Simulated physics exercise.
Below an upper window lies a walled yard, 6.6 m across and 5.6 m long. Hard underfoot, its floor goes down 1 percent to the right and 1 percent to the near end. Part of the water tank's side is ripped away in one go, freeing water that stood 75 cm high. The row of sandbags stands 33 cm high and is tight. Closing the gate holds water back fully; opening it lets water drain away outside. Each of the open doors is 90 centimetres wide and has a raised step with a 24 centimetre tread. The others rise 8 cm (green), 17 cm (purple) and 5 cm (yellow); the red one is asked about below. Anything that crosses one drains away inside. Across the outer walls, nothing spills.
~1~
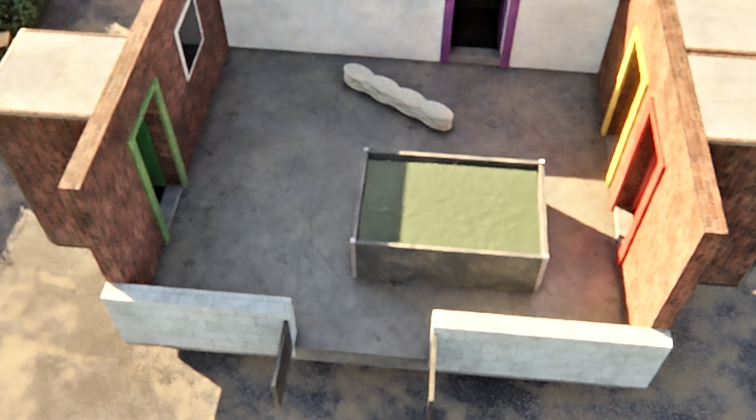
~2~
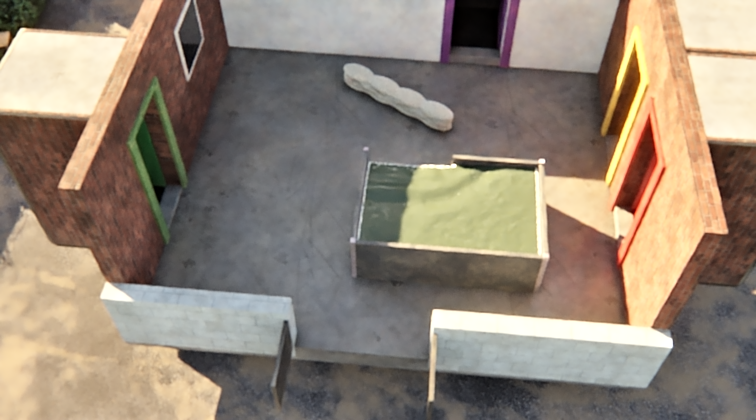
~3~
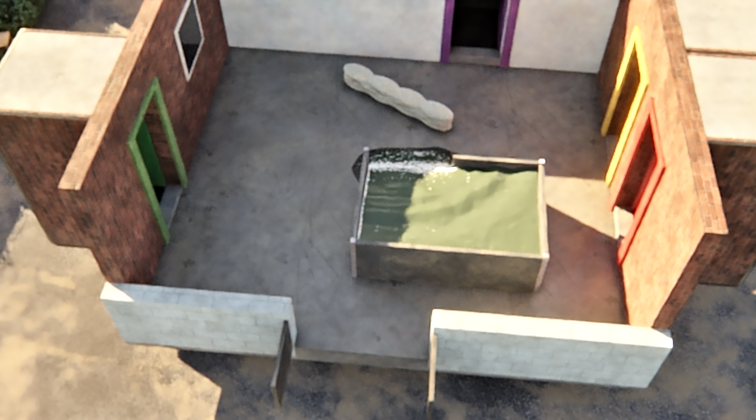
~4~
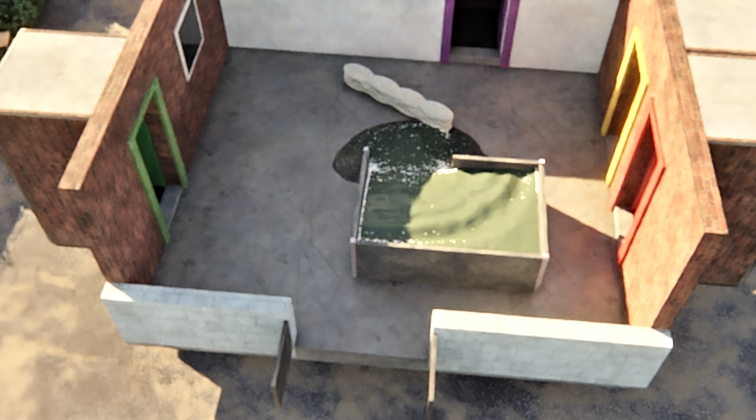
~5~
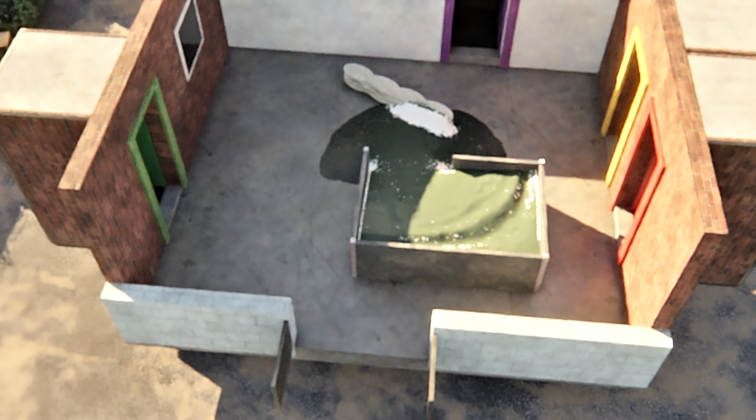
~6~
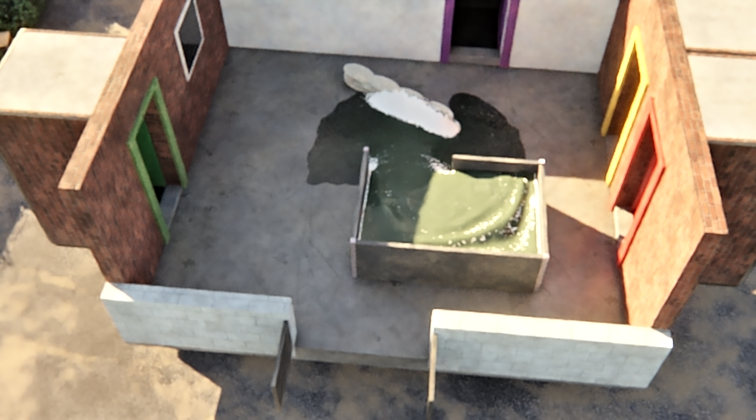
In a walled yard, green water bursts from the tank's far side and spreads around a pale twisted block.
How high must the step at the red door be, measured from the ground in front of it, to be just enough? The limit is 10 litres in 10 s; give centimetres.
About 6 cm.
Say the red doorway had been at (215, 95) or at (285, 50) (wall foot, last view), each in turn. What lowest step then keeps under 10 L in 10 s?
Around 30 and 23 cm respectively.
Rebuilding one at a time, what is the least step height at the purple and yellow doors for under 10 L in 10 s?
You'd want some 8.0 cm at purple and some 11.5 cm at yellow.
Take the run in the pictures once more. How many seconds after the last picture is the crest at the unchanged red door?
Roughly 6.5 s.
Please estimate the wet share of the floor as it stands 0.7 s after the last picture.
About 30 per cent.
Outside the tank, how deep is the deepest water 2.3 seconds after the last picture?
Up to some 32 centimetres, I'd say.
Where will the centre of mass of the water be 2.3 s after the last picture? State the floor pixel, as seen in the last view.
My guess is close to (390, 152).
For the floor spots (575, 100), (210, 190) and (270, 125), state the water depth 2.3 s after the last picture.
Roughly 14, 2 and 7 centimetres.
Then, 0.7 s after the last picture water covers 30 % of the floor, deepest (48 cm) near (423, 127); it has not reached the red door.
Then, 2.3 s after the last picture water covers 50 % of the floor, deepest (32 cm) near (245, 97); it has not reached the red door.
Then, 9.3 s after the last picture water covers 95 % of the floor, deepest (18 cm) near (622, 360); 10 cm at the red door, 0 litres in over its 14 cm step.
At the red door as built, the water peaked near 11 cm, 6.3 s after the last picture.
With a step of 5 cm, 18 litres would have come in within the 10 s; with 8 cm, 4 litres. So under 10 litres takes about 6 cm.
